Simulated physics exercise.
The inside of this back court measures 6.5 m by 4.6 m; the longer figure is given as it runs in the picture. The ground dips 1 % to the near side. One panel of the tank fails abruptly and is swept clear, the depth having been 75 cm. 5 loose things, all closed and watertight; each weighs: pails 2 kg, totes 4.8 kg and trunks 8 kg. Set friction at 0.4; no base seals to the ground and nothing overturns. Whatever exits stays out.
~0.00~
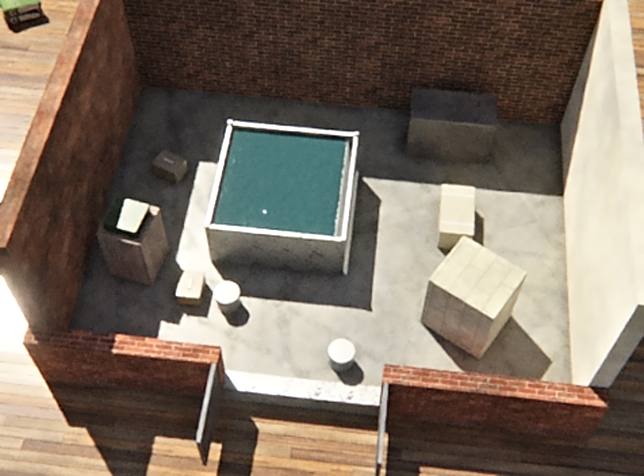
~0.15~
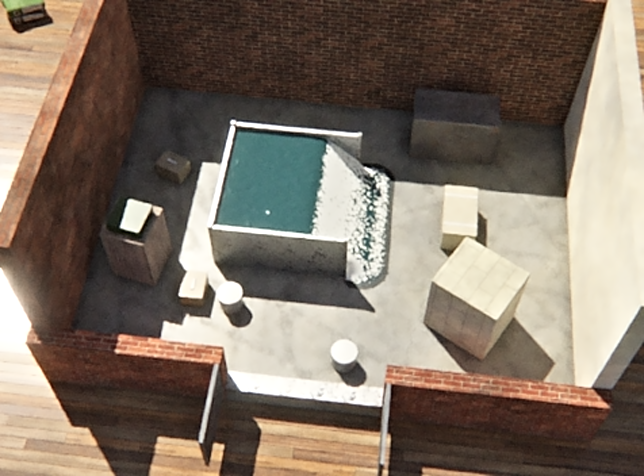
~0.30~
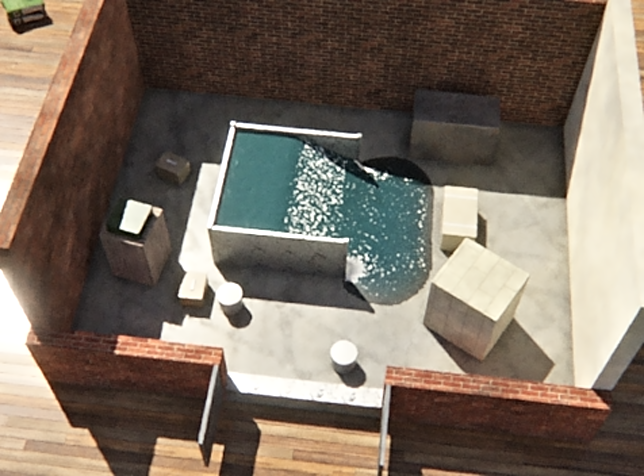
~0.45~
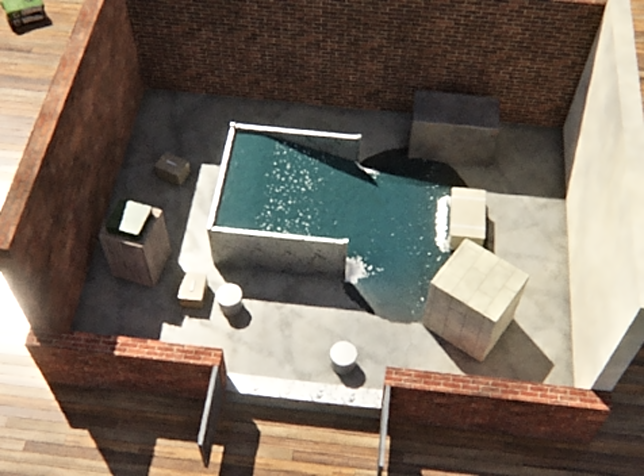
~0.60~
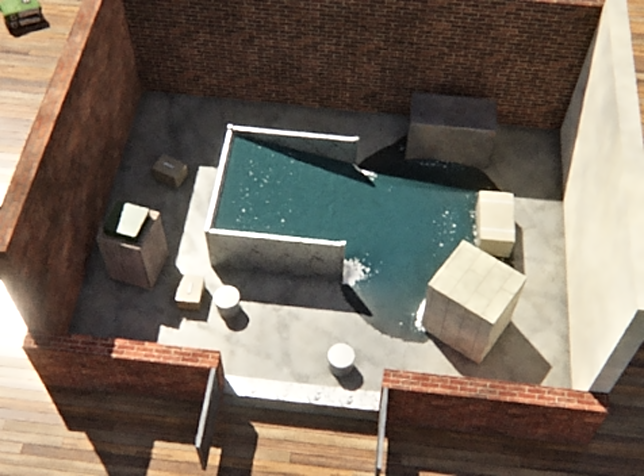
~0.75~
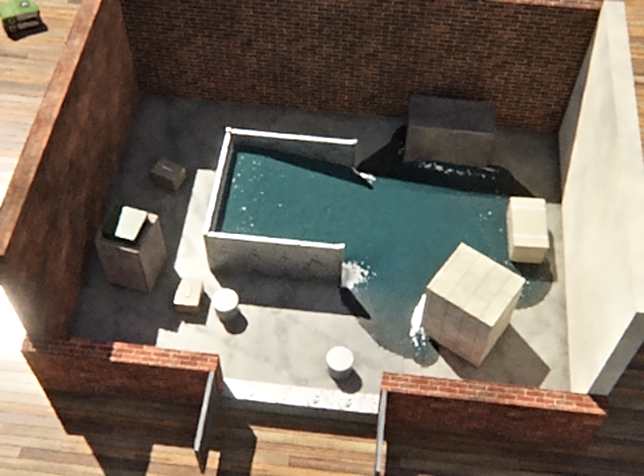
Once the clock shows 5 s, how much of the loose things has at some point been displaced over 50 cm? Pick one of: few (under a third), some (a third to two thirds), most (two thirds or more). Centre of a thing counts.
Some.
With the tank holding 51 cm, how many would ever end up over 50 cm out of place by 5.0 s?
In that case 2 of them.
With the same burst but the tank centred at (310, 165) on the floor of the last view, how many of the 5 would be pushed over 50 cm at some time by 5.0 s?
The count would be 3.
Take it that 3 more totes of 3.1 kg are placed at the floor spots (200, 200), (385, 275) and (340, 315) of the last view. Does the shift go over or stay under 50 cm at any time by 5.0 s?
Within it, beyond it, beyond it.
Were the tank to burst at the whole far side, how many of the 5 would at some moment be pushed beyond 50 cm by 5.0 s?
Count: 5.
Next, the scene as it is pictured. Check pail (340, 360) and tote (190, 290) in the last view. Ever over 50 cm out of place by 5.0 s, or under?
Well, one then the other: A bigger shift, then a smaller shift.
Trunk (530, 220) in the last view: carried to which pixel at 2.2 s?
About (560, 208), give or take.
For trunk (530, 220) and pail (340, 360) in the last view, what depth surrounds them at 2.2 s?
Roughly 39 and 2 cm.
After 1.1 s 1 of 5 are over 50 cm from their spots; 1 afloat.
After 2.2 s 1 of 5 are over 50 cm from their spots; 1 afloat.
After 3.5 s 2 of 5 are over 50 cm from their spots; 1 afloat.
After 5.0 s 2 of 5 are over 50 cm from their spots, and 2 have been at some point; 3 afloat.
